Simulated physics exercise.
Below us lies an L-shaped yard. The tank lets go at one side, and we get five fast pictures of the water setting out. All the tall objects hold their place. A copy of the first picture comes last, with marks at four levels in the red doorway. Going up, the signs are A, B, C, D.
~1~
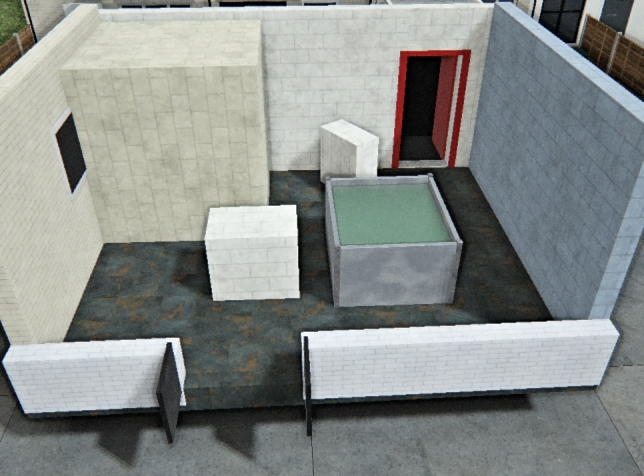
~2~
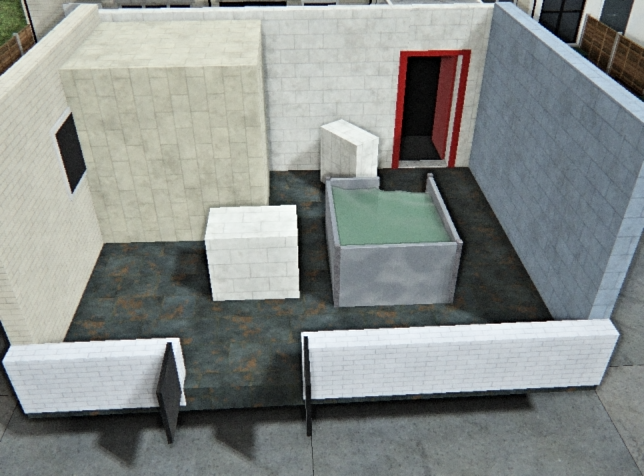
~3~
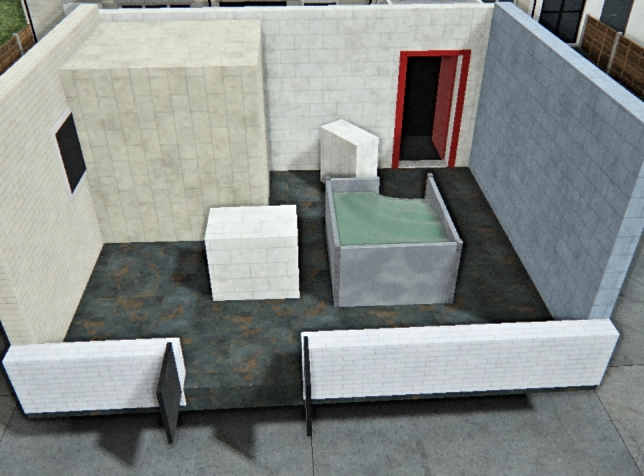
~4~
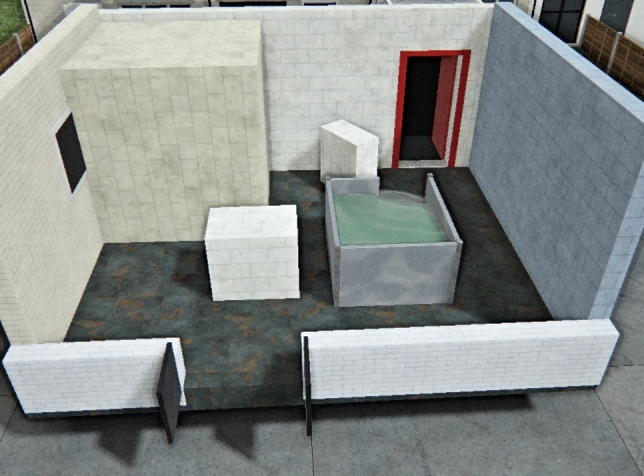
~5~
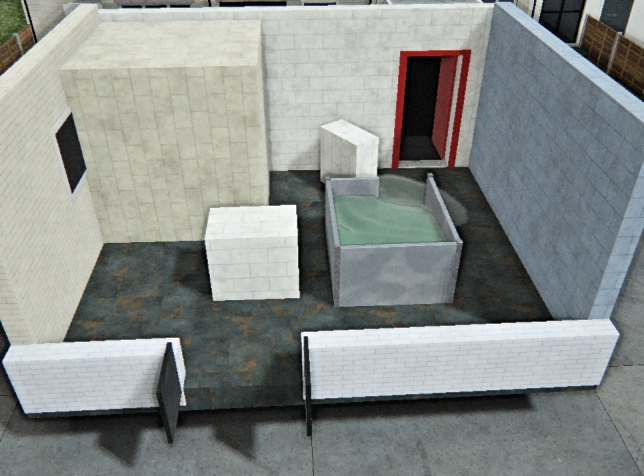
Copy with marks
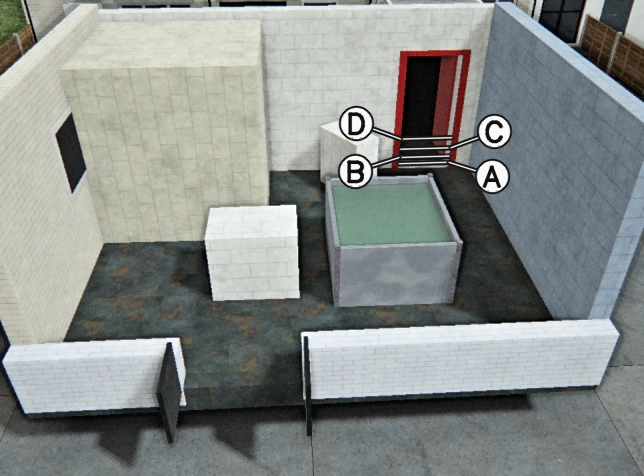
In a walled yard, green water drains from a gray tank through its opened back side.
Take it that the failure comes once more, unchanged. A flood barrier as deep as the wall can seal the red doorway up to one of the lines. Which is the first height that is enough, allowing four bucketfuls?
Height C just does it.
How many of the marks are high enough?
Two of them.
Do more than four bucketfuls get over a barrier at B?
Yes, it does.
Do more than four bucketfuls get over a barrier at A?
Yes, that goes wrong.
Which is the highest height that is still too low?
B it is.
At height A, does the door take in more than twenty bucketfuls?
Yes, clearly.
On the marked copy, A at (423, 163); B at (424, 156); C at (425, 148); D at (426, 138); from the bottom up A, B, C, D.
For height A, dozens of bucketfuls pour in.
For height B, some 15 bucketfuls get in.
For height C, a bucket or two gets in.
For height D, nothing gets over.
